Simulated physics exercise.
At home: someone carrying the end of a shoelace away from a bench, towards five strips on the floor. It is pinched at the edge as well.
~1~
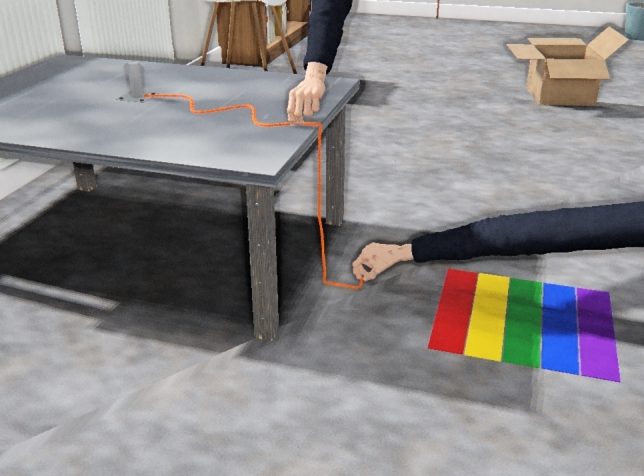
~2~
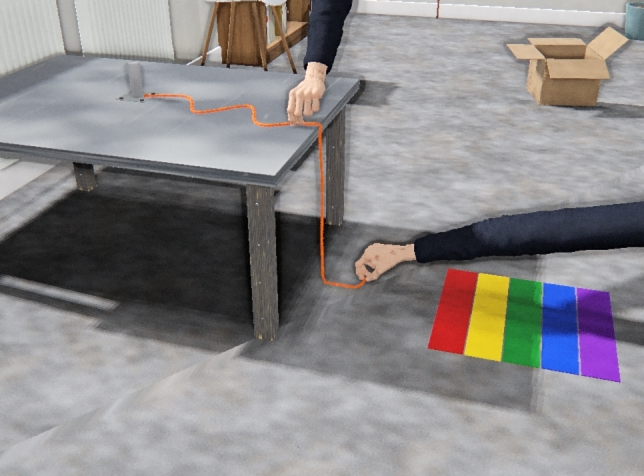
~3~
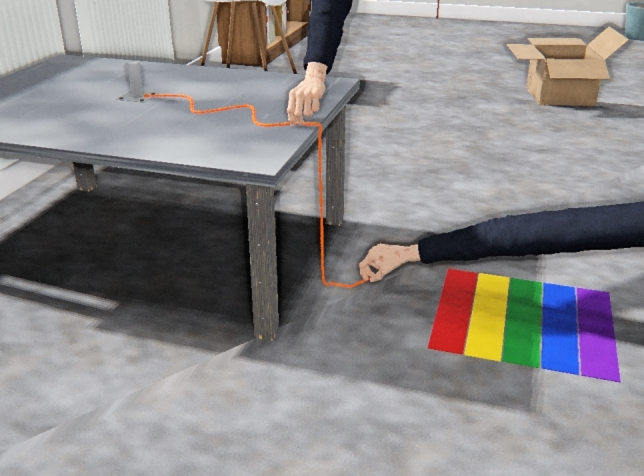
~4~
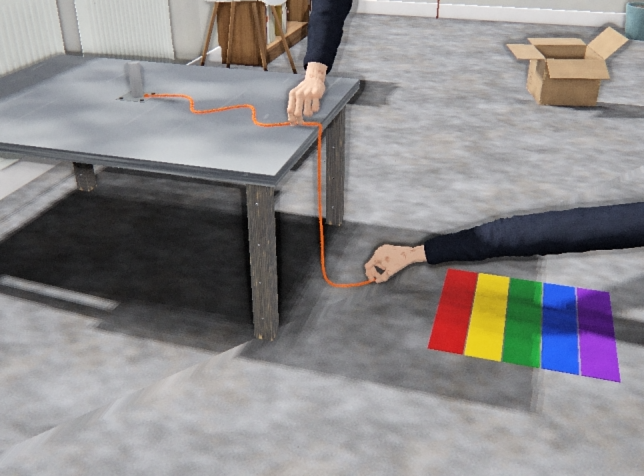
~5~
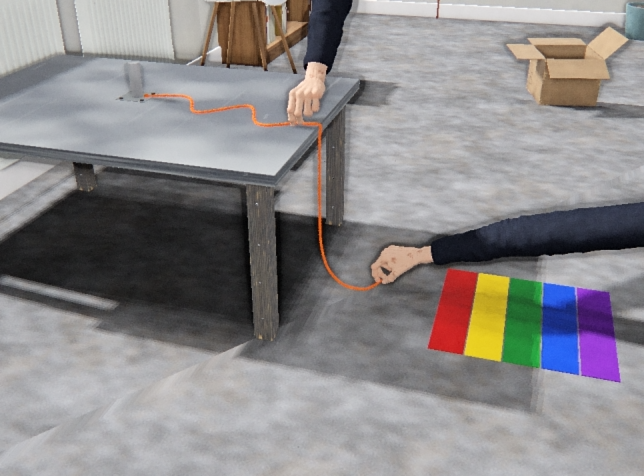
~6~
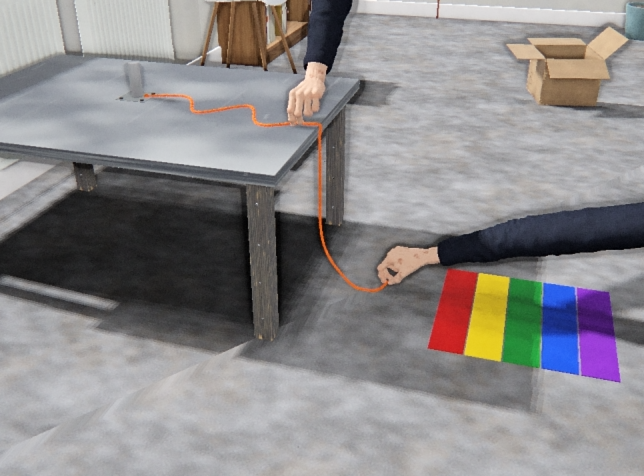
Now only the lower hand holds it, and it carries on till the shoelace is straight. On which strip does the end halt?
It halts on the blue strip.
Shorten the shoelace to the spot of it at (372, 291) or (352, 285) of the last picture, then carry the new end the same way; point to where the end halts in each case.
The places are (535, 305) and (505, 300).
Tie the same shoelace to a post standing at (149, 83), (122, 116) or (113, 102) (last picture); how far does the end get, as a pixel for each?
In that order: (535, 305), (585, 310) and (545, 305).
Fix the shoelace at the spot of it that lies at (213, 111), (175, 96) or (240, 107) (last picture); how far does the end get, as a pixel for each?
Near (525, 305), (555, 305) and (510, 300).
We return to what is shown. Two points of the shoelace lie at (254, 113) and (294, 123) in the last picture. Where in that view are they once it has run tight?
The first at (298, 120), the second at (358, 156).
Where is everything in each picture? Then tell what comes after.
In the first frame, end (362, 277); red (449, 335); yellow (485, 341); green (522, 347); blue (560, 354); purple (599, 360).
In the second frame, end (365, 278); shoelace through (179, 96) (210, 112) (254, 118) (317, 127) (322, 198) (322, 266).
In the third frame, end (369, 278).
In the fourth frame, end (375, 279); shoelace through (179, 96) (210, 112) (254, 118) (317, 127) (320, 198) (323, 266).
In the fifth frame, end (381, 280).
In the sixth frame, end (387, 281); shoelace through (179, 96) (210, 112) (254, 118) (317, 127) (320, 198) (334, 264).
Soon after, end near (499, 298); over yellow.
Then, end near (540, 305); over green.
At full stretch, end near (564, 309); over blue. Over blue.
